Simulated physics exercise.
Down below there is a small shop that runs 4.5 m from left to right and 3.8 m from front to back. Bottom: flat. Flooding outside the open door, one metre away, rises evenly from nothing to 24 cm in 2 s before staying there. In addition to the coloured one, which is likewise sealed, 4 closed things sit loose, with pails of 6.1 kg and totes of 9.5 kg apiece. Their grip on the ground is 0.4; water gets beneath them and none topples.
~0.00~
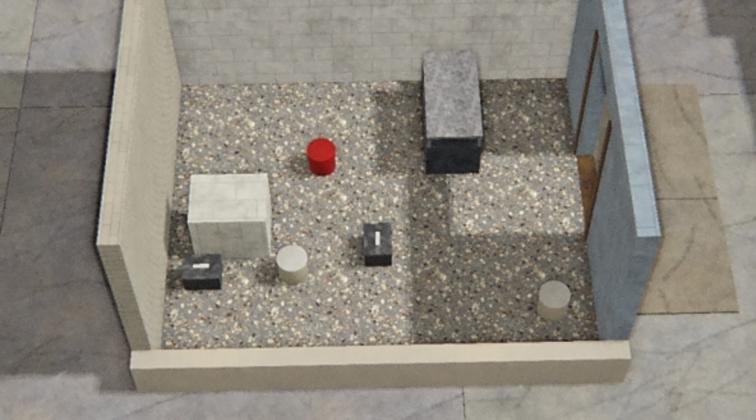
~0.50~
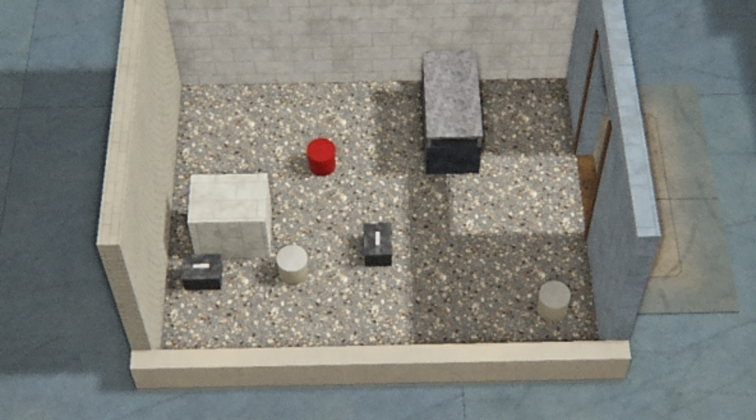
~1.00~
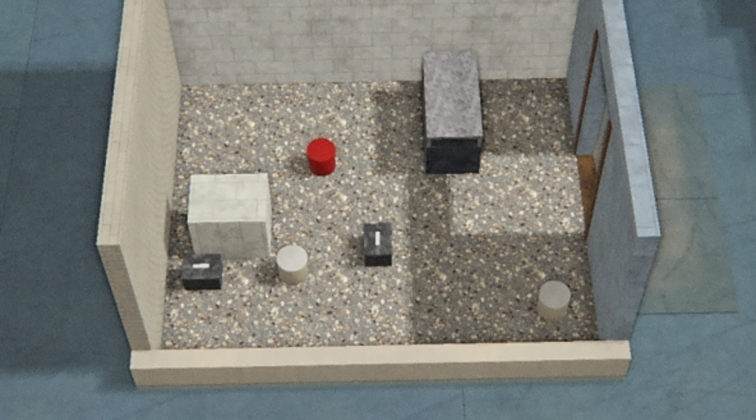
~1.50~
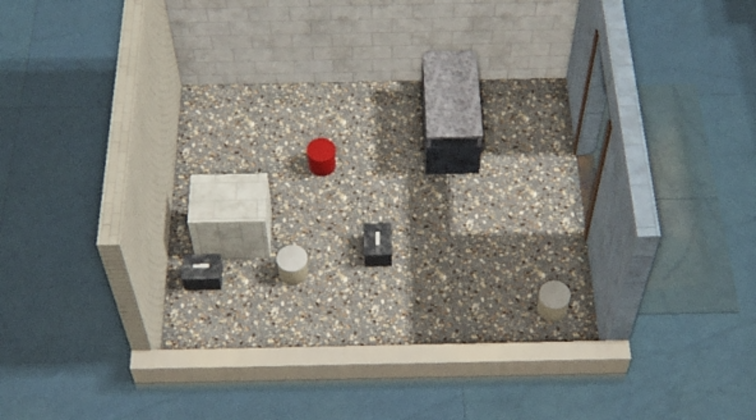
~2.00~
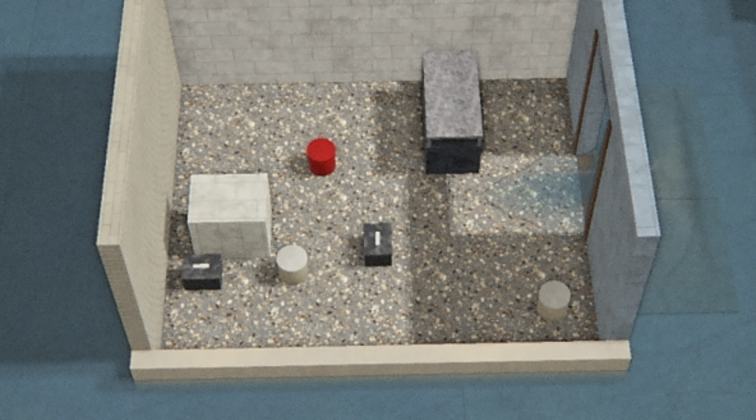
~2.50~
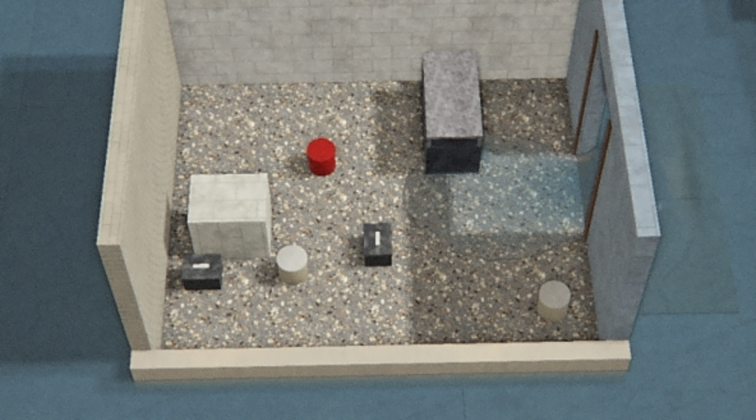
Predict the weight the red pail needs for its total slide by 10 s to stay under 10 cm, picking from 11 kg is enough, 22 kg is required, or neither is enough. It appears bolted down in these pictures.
Prediction: 11 kg is enough.
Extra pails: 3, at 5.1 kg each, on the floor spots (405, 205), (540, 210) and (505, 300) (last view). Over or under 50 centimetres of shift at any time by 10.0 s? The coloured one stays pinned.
The first comes out above the threshold, the second above the threshold, the third below the threshold.
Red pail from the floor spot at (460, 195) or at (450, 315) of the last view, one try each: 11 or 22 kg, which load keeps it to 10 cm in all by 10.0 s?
For the first start neither one suffices; for the second the lighter one suffices.
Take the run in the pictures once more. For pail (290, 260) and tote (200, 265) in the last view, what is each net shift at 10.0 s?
Respectively 120 and 20 cm.
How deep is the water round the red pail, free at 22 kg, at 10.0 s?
Close to 10 cm deep.
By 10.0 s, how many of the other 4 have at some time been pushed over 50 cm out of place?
That comes to 2.
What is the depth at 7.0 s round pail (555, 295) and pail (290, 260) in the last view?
1 and 13 cm.
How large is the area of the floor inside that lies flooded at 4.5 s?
Roughly 12 m2.
After 3.5 s the red pail would be 0 cm from its start with 11 kg and 0 cm from its start with 22 kg; 3 cm of water round it then.
After 4.5 s the red pail would be 0 cm from its start with 11 kg and 0 cm from its start with 22 kg; 3 cm of water round it then.
After 7.0 s the red pail would be 0 cm from its start with 11 kg and 0 cm from its start with 22 kg; 4 cm of water round it then.
After 10.0 s the red pail would be 0 cm from its start with 11 kg and 0 cm from its start with 22 kg; 10 cm of water round it then.
